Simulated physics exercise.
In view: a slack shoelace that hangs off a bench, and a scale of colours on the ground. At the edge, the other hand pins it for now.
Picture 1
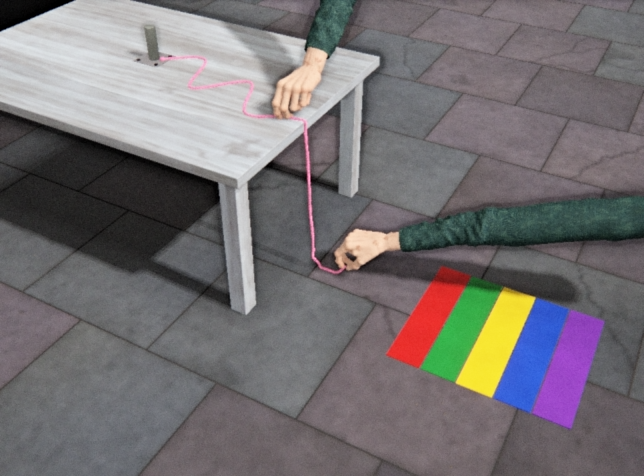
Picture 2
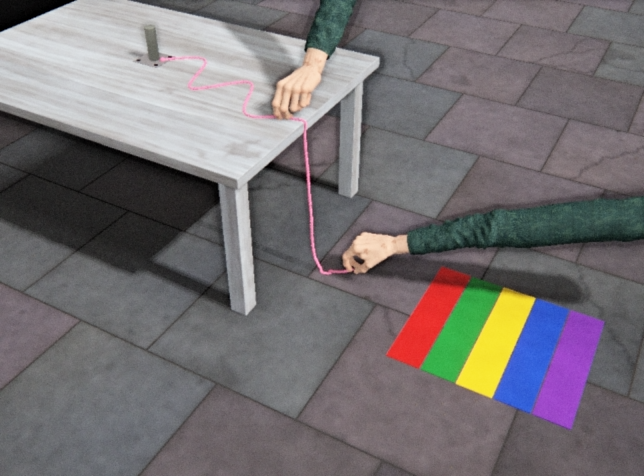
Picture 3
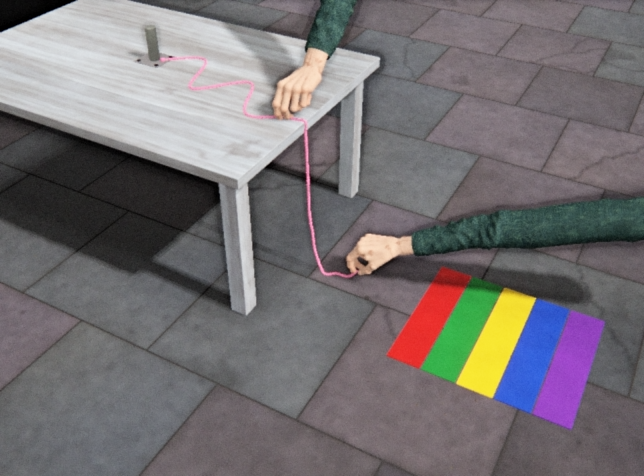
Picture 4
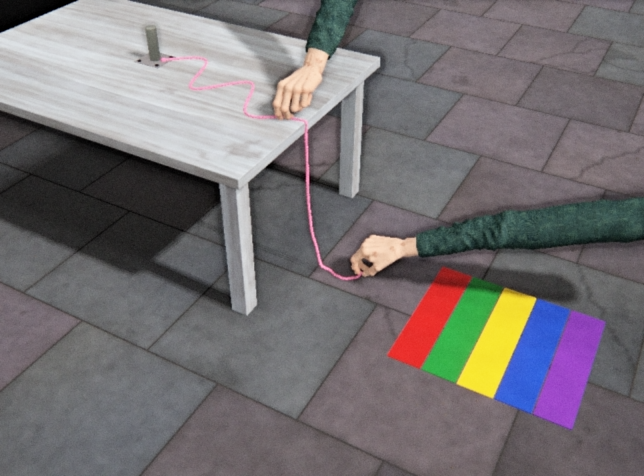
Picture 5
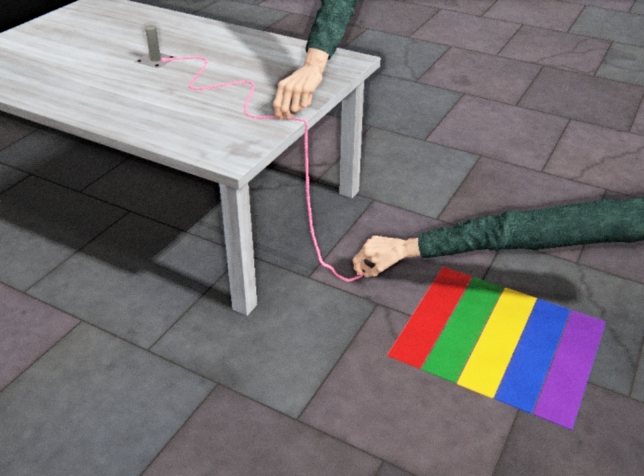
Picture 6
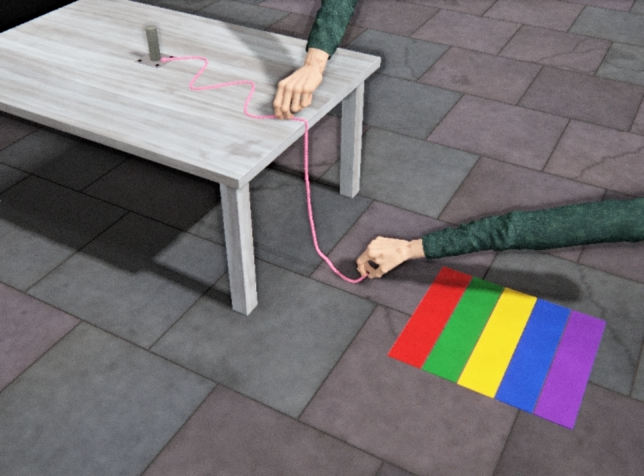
A hand near the floor easing a pink cord slightly right while another hand pins it at the table's edge.
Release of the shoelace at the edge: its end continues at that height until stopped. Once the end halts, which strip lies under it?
The purple strip lies under it.
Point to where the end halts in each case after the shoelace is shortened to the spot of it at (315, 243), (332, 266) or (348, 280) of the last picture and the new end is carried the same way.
Cut 1: About (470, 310). Cut 2: About (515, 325). Cut 3: About (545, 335).
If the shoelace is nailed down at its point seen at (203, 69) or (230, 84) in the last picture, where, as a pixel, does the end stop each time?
The spots come out as (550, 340) and (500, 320), in that order.
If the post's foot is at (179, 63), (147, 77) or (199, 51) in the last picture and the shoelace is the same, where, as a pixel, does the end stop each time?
Approximate pixels in order: (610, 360), (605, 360), (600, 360).
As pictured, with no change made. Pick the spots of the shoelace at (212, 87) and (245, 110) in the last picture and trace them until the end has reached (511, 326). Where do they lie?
You'll see them at (260, 97) and then at (322, 152).
Early on, end near (511, 326); over yellow.
Midway, end near (552, 340); over blue.
At the end of the slack, end near (577, 349); over purple. The purple one.
